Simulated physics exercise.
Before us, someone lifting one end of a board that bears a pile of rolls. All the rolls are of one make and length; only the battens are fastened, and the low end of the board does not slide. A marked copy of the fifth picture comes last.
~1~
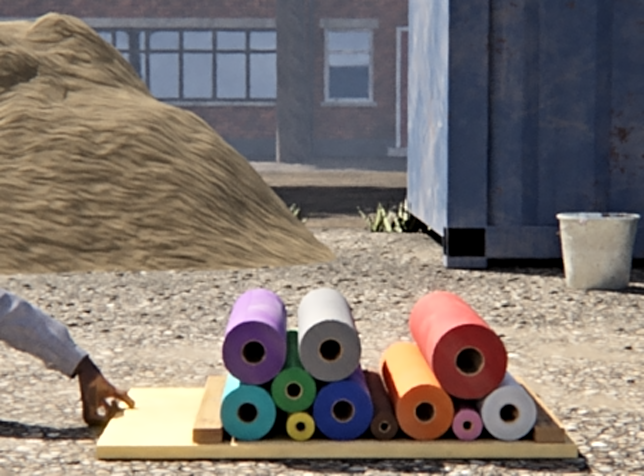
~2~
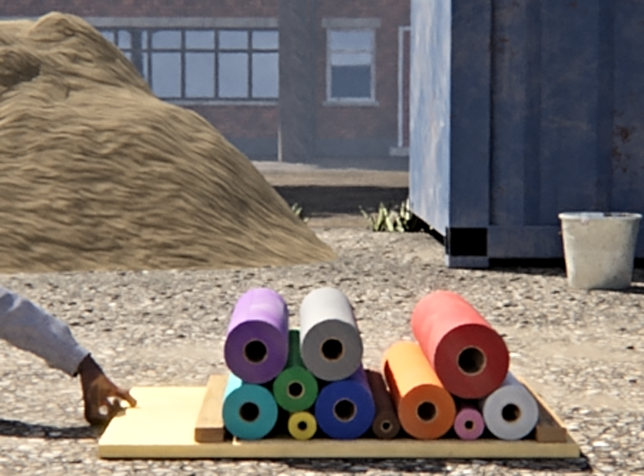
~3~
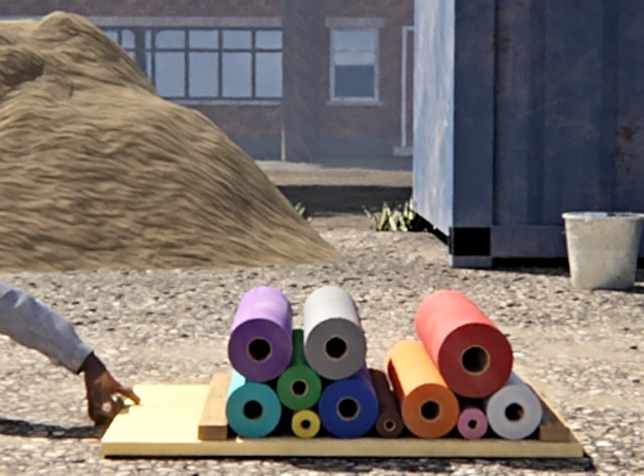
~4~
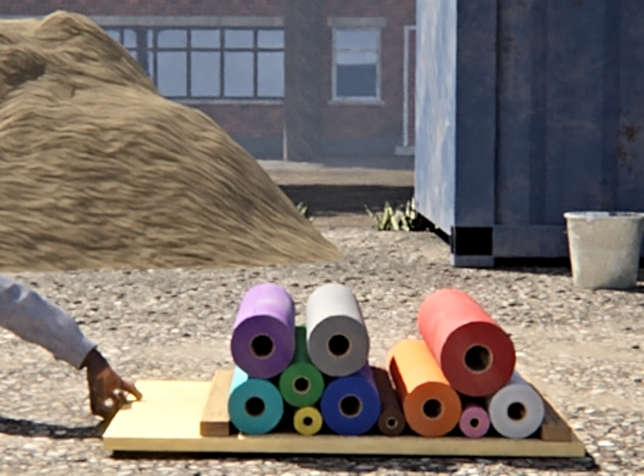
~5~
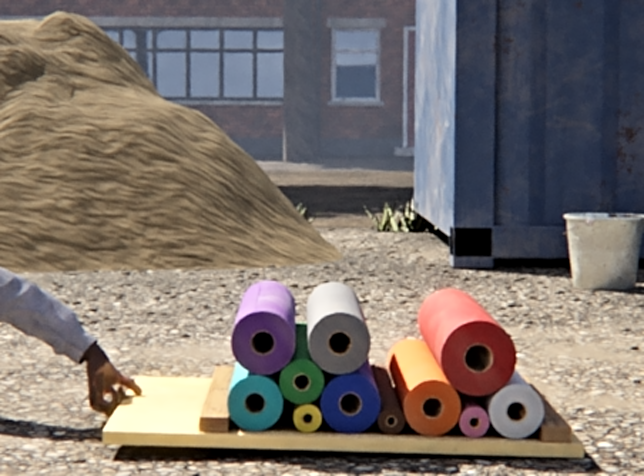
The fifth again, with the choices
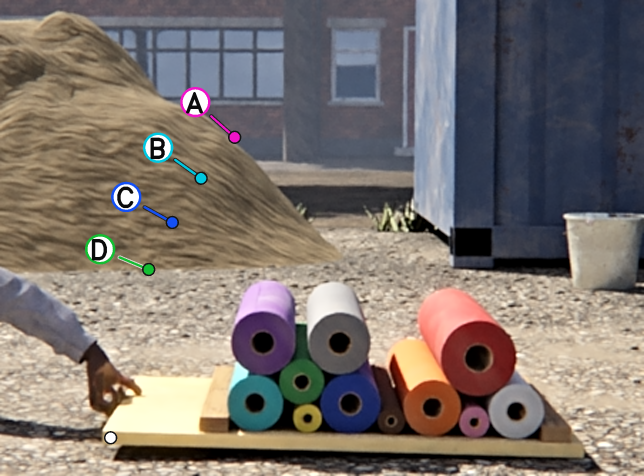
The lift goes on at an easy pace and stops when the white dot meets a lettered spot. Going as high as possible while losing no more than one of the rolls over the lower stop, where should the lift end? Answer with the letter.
No higher than B.
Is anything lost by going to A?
Yes.
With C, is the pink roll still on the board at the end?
Yes, with C.
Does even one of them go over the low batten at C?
No, at C.
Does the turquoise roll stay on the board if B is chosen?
Yes, with B.
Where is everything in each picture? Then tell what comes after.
The first picture shows brown roll (385, 427); orange roll (425, 412).
The second picture shows white roll (511, 413).
The third picture shows board (339, 411); turquoise roll (253, 410); brown roll (390, 425).
The fourth picture shows board (340, 409); turquoise roll (255, 406).
The fifth picture shows board (340, 406); turquoise roll (255, 403).
On the marked copy, A at (235, 137); B at (201, 178); C at (172, 223); D at (149, 270); the white dot at (111, 438).
Following B. Soon after the start, board at 19°.
Later, board at 35°.
In the end, board at 35°, none over the low batten.
As for the rest, A eight over the low batten; C none over the low batten; D none over the low batten.
